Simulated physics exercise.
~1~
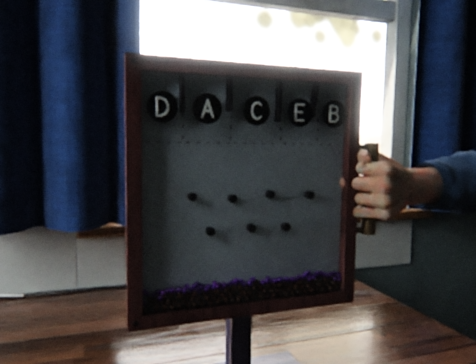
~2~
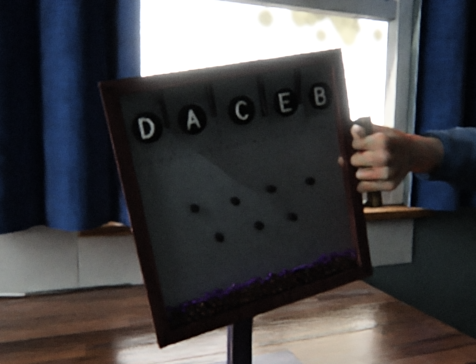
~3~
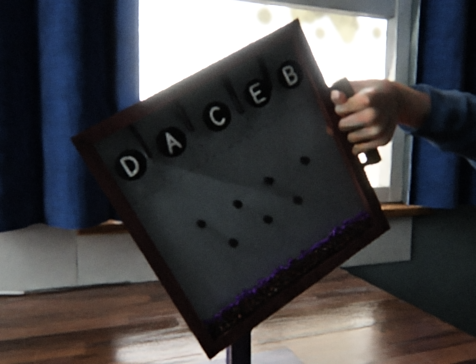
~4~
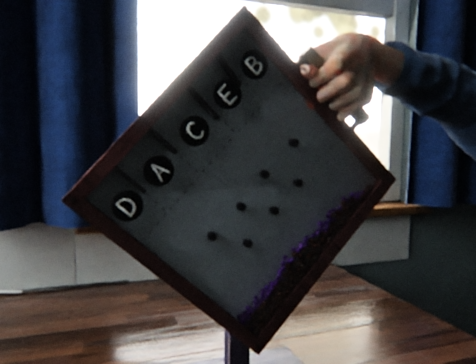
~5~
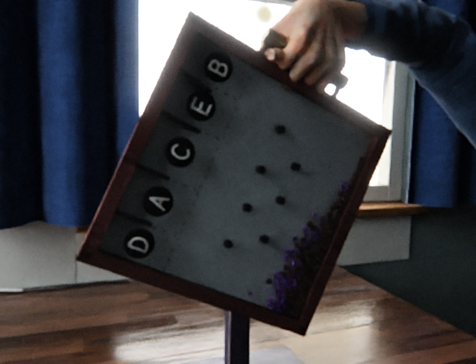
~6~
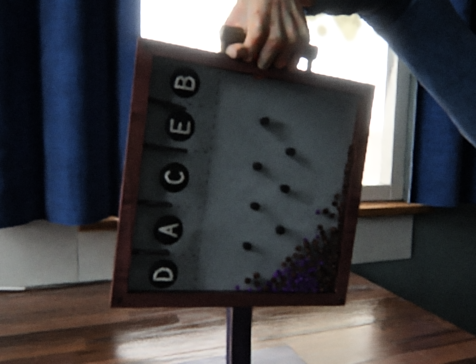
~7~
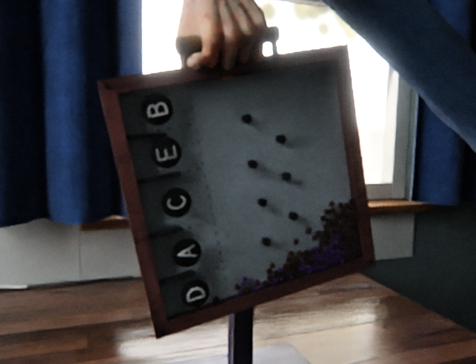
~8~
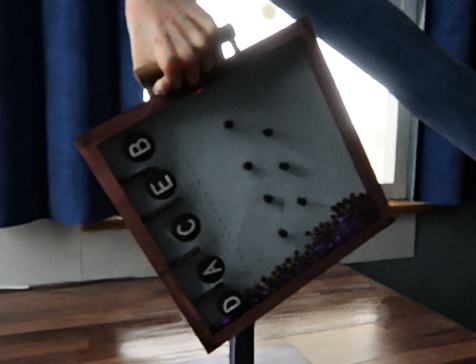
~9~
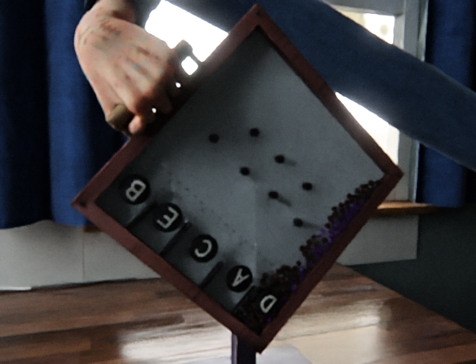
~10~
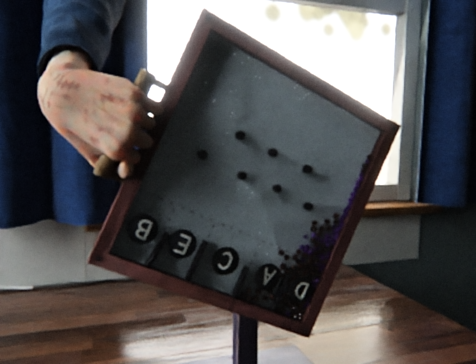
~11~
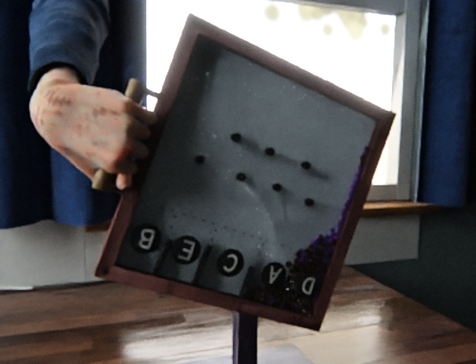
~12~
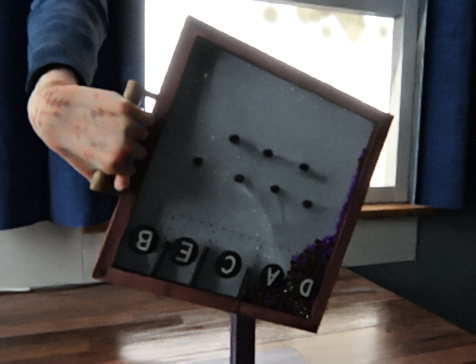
A shallow, dark-framed case of small dark and purple beads was turned anticlockwise by a hand on its handle until it tilted nearly upside down. The beads slid into the lower right corner, partly filling pockets D and A, with some resting along the side.
